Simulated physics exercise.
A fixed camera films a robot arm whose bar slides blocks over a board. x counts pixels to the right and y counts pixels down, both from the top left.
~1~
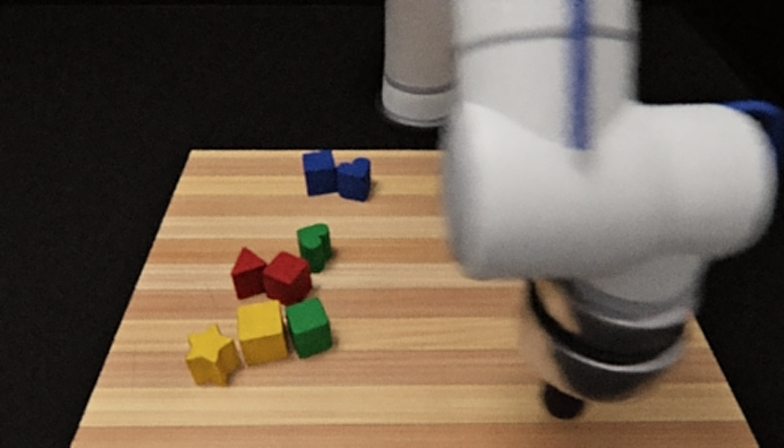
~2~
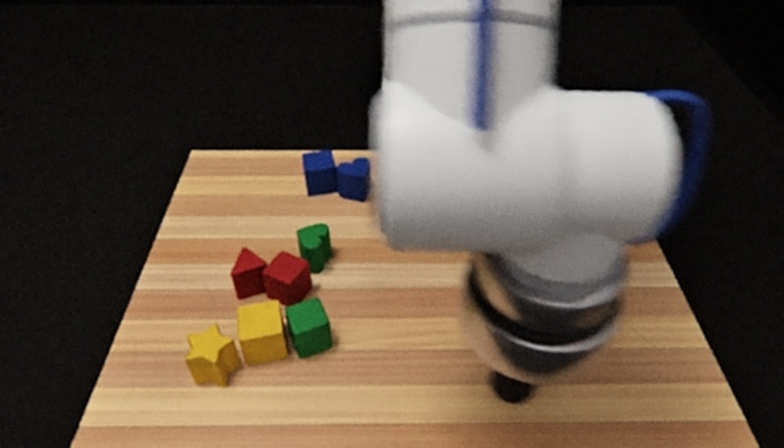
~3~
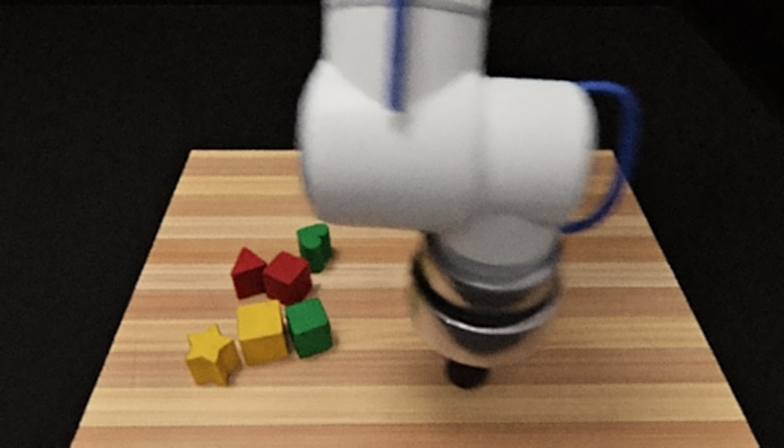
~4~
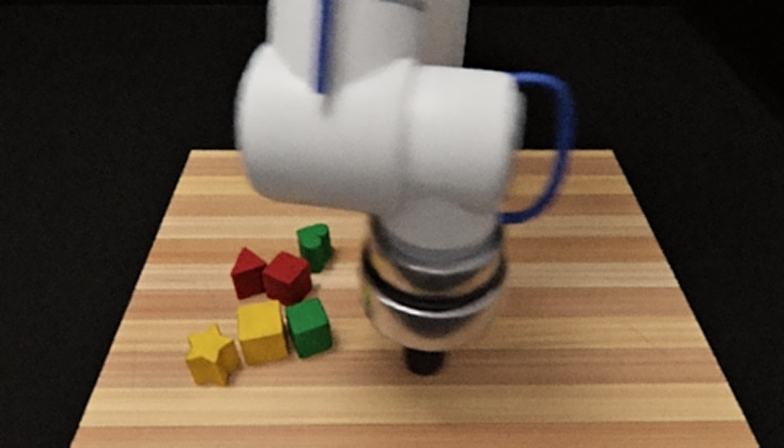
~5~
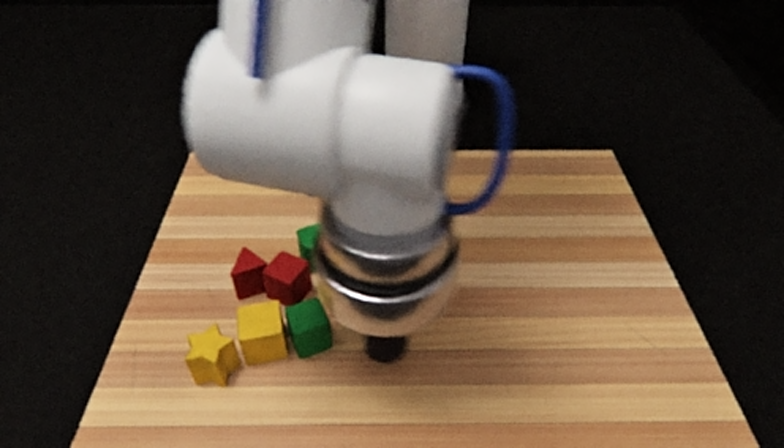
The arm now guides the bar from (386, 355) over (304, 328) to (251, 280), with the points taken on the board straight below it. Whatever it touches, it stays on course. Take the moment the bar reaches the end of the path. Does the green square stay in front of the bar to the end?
I believe not.
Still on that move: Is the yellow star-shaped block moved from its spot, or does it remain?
Here's my answer: The yellow star-shaped block gets displaced.
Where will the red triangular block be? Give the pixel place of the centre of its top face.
Close to (225, 239).
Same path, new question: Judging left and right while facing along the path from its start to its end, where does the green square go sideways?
Facing from start to end, it shifts left.
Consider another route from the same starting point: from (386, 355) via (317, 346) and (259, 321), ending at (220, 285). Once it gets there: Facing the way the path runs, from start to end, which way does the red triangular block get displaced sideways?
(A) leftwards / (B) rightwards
Choice B: Rightwards.
The first path, step by step. One third of the way, bar at (326, 332); yellow star-shaped block at (196, 345); yellow square at (241, 318); green square at (281, 309).
Two thirds of the way, bar at (283, 302); yellow star-shaped block at (175, 353); red triangular block at (244, 254), turned 50° anticlockwise; yellow square at (206, 319), turned 50° anticlockwise; red square at (281, 254), turned 25° clockwise; green square at (235, 293), turned 40° anticlockwise.
At the end, bar at (248, 271); yellow star-shaped block at (174, 355); red triangular block at (225, 239), turned 25° anticlockwise; yellow square at (202, 318), turned 60° anticlockwise; red square at (275, 237), turned 100° clockwise; green square at (217, 282), turned 95° anticlockwise.
